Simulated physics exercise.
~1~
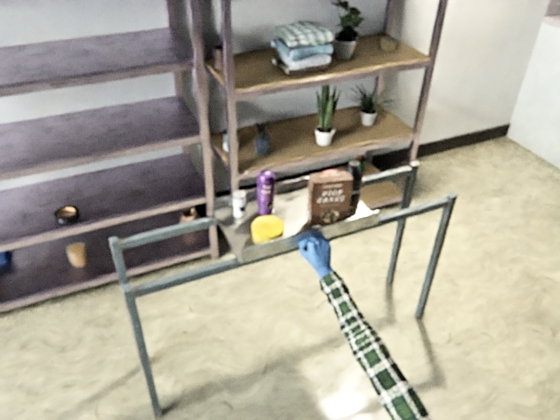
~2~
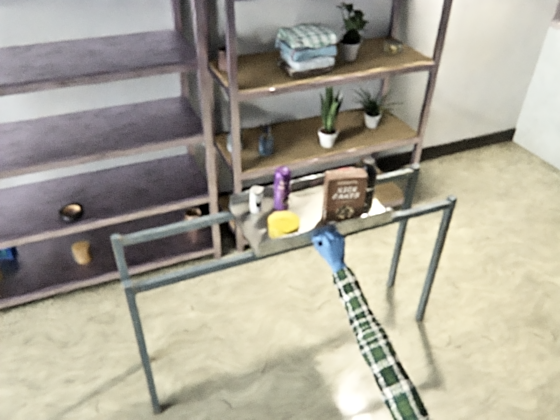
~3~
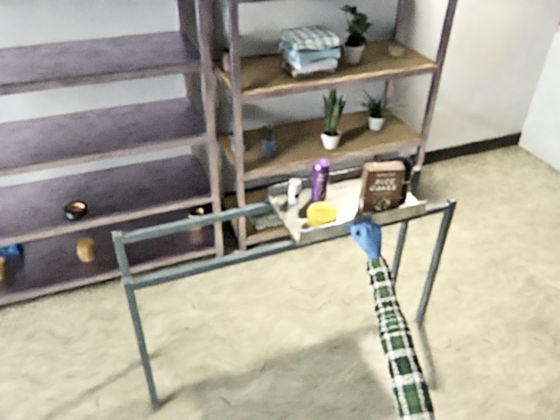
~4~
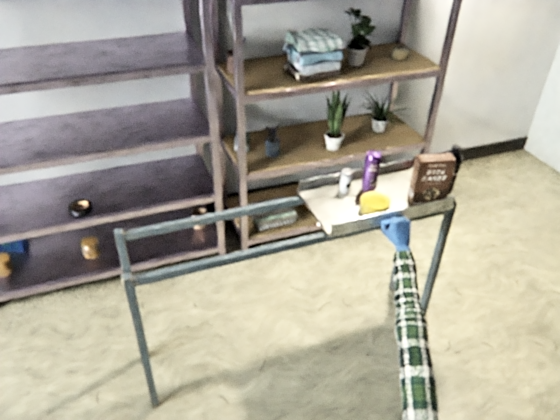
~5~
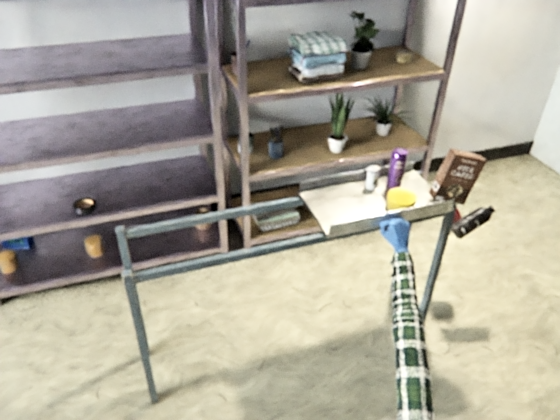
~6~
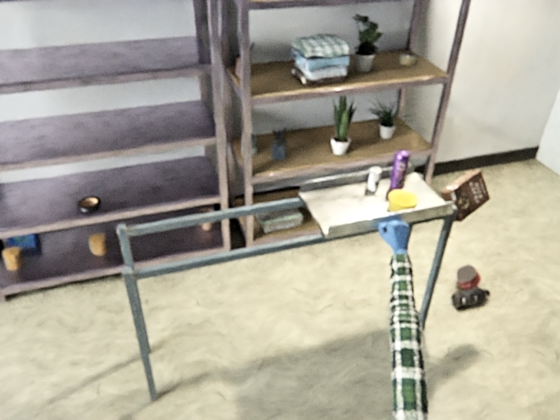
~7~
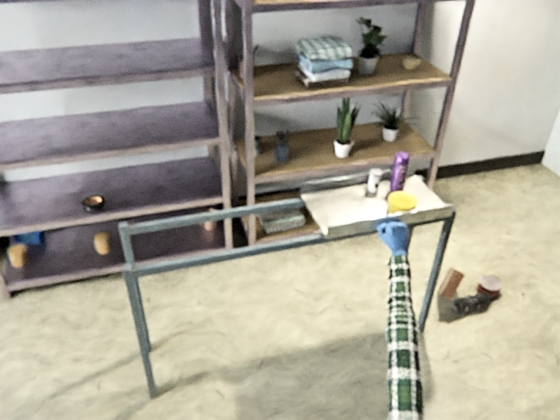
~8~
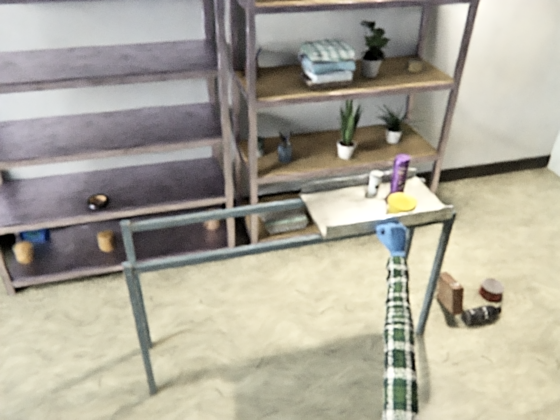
A blue-gloved hand in a plaid sleeve slid a tray of items rightward along a metal rack until it stopped at the end. A brown packet, black bottle and red tub fell to the floor, while the purple can, white shaker and yellow tub stayed aboard.
